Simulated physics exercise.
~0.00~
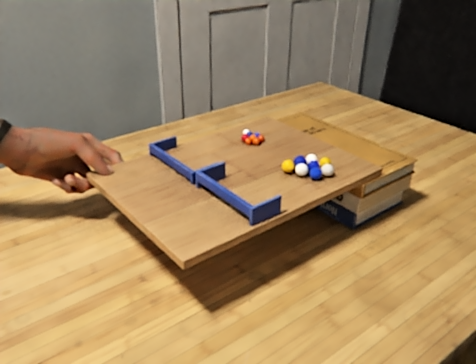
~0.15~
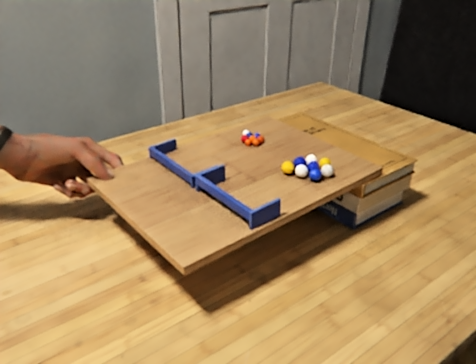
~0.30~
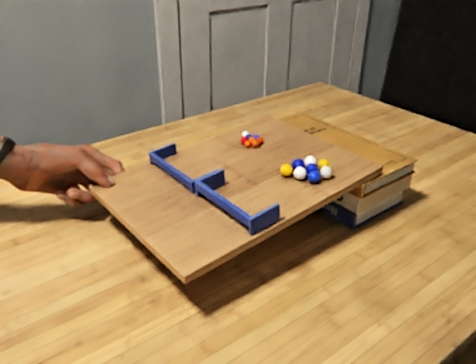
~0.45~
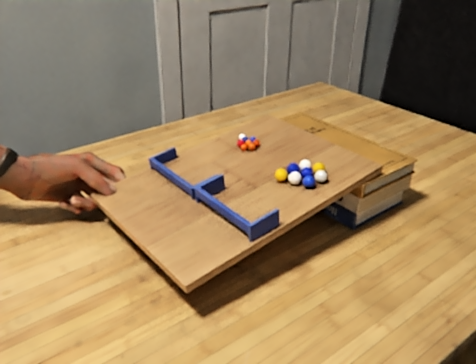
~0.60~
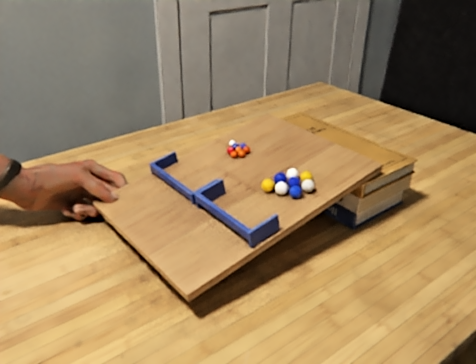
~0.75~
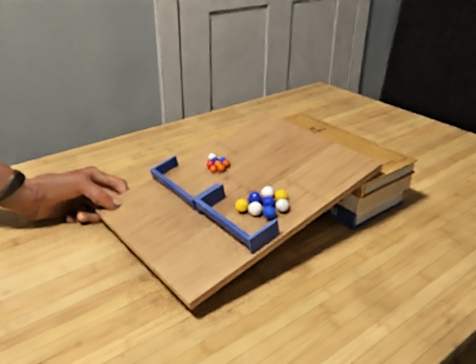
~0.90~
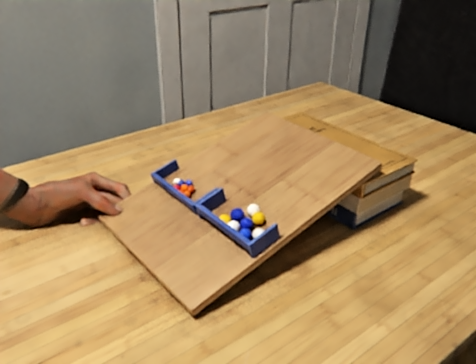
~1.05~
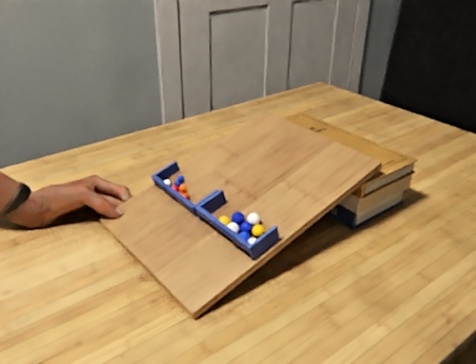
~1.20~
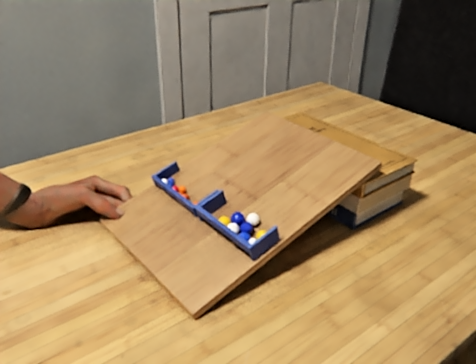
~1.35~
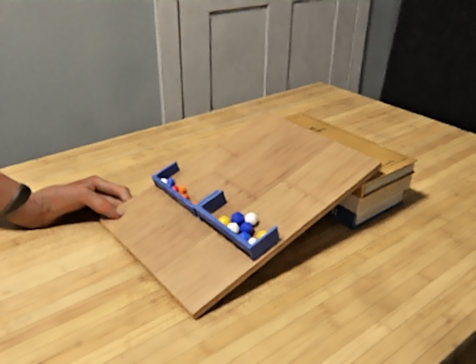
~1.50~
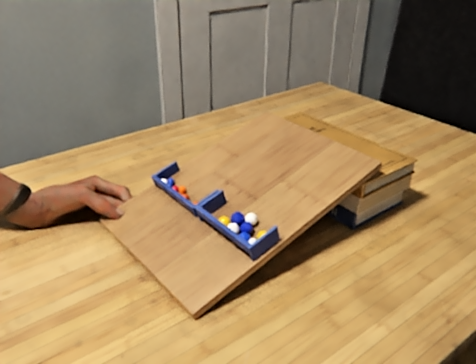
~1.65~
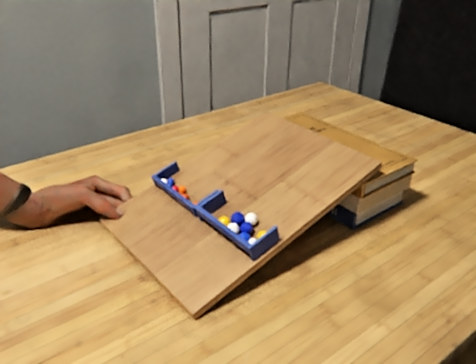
At the start, a hand holds the left end of a wooden board whose other end rests on a stack of books, with two clusters of small balls sitting above blue barriers. The hand lowers its end, and the board tilts more steeply while the balls barely move at first. Then both clusters, one white, yellow and blue and the other mostly red, slide down to the left. They reach the barriers and bunch up against them. The hand stays on the sloping board, and both groups end up at rest behind the blue barriers.
